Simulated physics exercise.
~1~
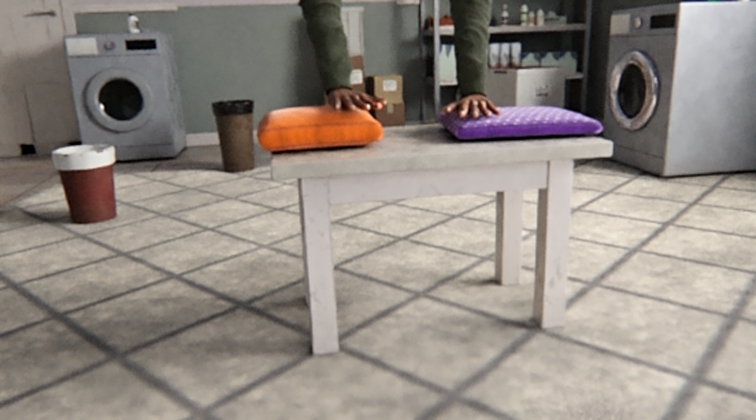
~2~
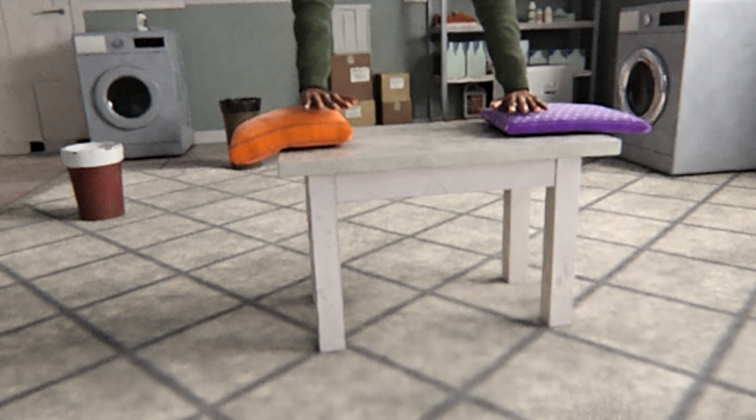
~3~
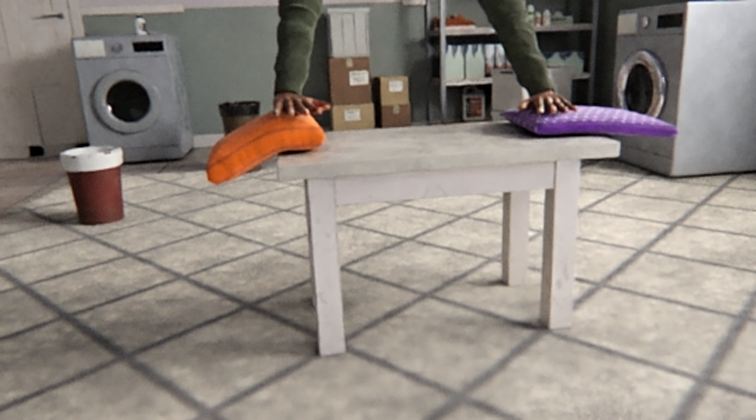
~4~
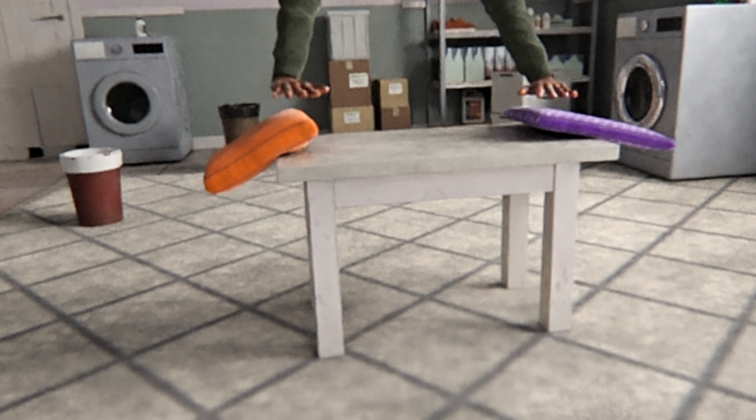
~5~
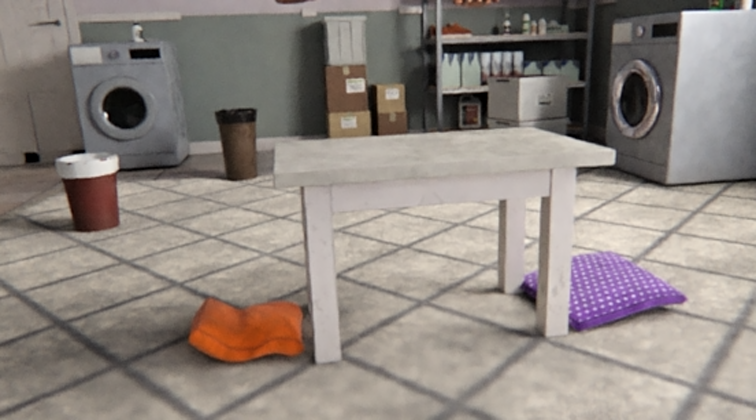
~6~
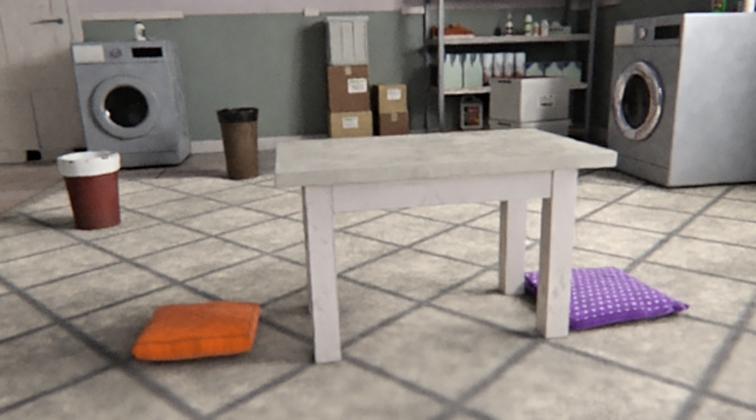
In a laundry room with a pale tiled floor, a slightly swaying view faces a whitish wooden table, with washing machines, boxes and shelves behind. Two hands in dark green sleeves rest on an orange cushion at the left and a purple cushion at the right. The hands push them apart until each hangs over its end of the table, the orange one drooping most. The hands then lift away, and both cushions drop. The orange one lands at the left, shifts farther outwards and lies flat, while the purple one settles beside the right legs, leaving the tabletop bare.
